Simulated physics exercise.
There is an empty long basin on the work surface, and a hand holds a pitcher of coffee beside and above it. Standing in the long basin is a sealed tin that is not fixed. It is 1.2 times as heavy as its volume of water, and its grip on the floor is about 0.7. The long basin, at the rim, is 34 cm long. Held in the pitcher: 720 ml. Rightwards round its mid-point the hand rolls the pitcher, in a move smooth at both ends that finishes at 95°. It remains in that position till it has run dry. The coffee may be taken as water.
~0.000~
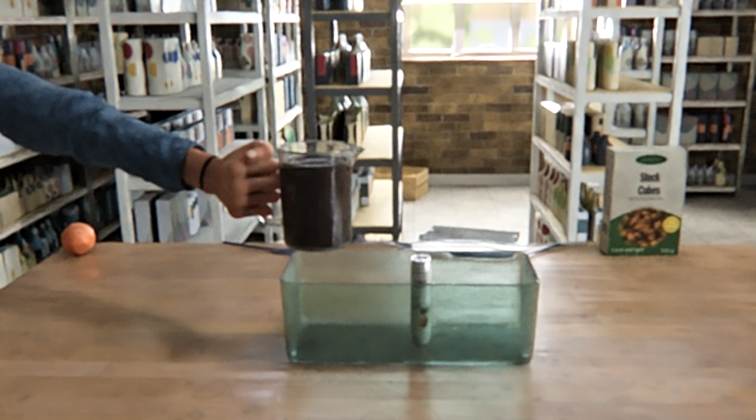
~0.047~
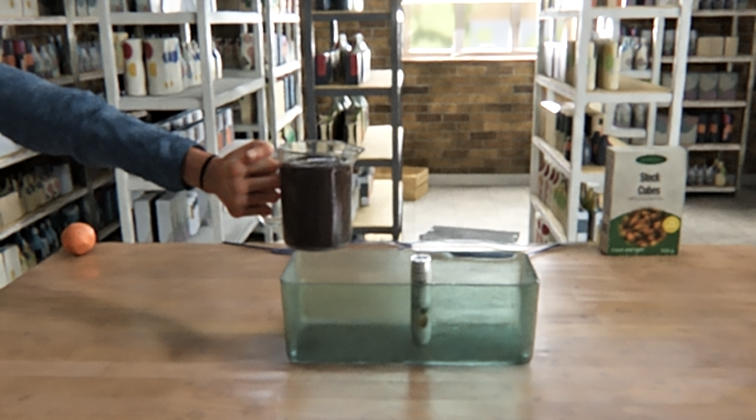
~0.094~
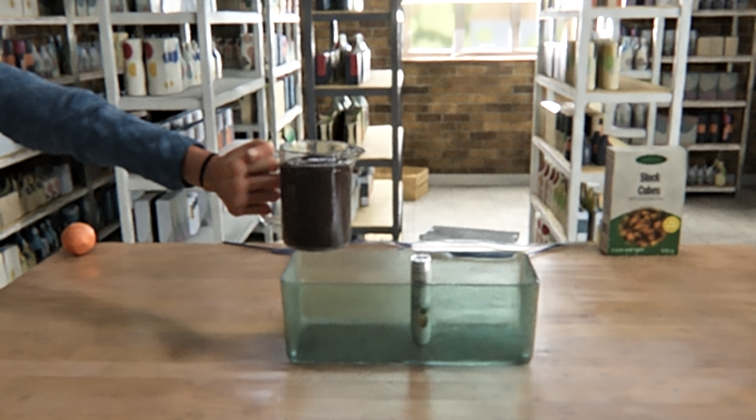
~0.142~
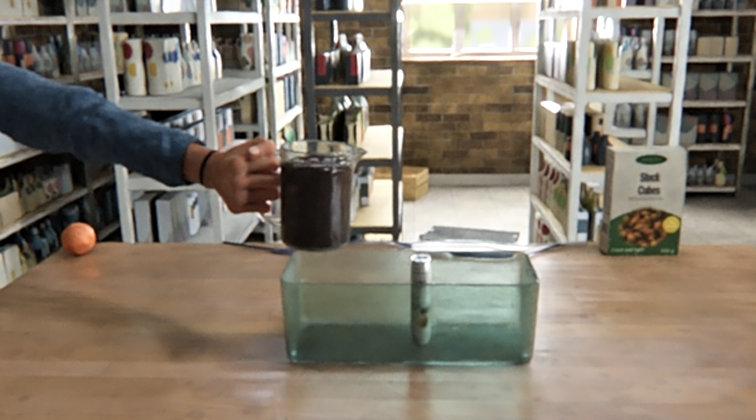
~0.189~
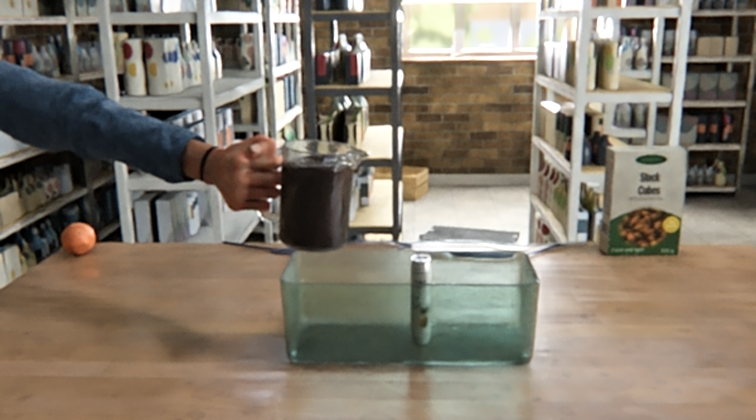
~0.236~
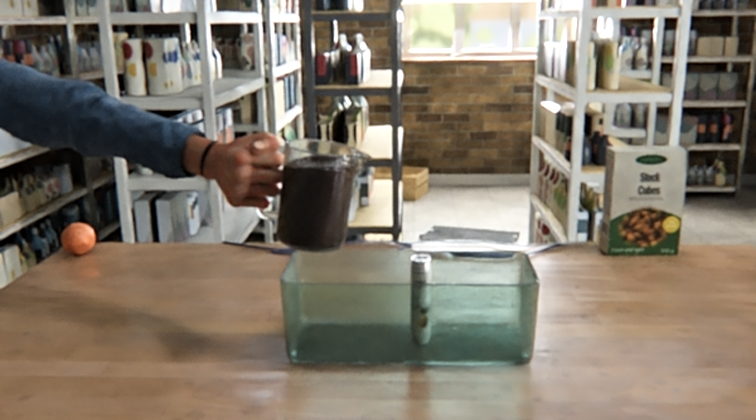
A hand held a glass pitcher of dark liquid above a greenish glass basin with a can in it, keeping it almost still at first, then tilted it slightly to the right.
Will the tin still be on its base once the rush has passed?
No. Looks to me like it can't hold out.
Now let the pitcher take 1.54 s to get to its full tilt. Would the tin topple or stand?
Then the tin tumbles.
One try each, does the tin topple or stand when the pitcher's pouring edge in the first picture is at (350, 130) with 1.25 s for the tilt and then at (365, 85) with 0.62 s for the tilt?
The tin overturns the first time and stays vertical the second time.
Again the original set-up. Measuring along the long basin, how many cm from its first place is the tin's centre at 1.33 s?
Near 8 cm.
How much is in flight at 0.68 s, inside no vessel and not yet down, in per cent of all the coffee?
Estimate: About 9 % of all of it.
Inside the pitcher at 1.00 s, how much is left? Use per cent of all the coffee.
I reckon near 50 per cent still sits there.
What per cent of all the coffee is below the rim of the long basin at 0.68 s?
Roughly 1 percent of it.
By 0.68 s the tilt is 57° and 90 per cent is still to pour; the tin stands where it began.
By 1.00 s the tilt is 88° and 50 per cent is still to pour; the tin stands where it began.
By 1.33 s the tilt is 95° and 13 per cent is still to pour; the tin lies on its side.
By 1.70 s the tilt is 95° and 4 per cent is still to pour; the tin lies on its side.
At rest the tin lies on its side.
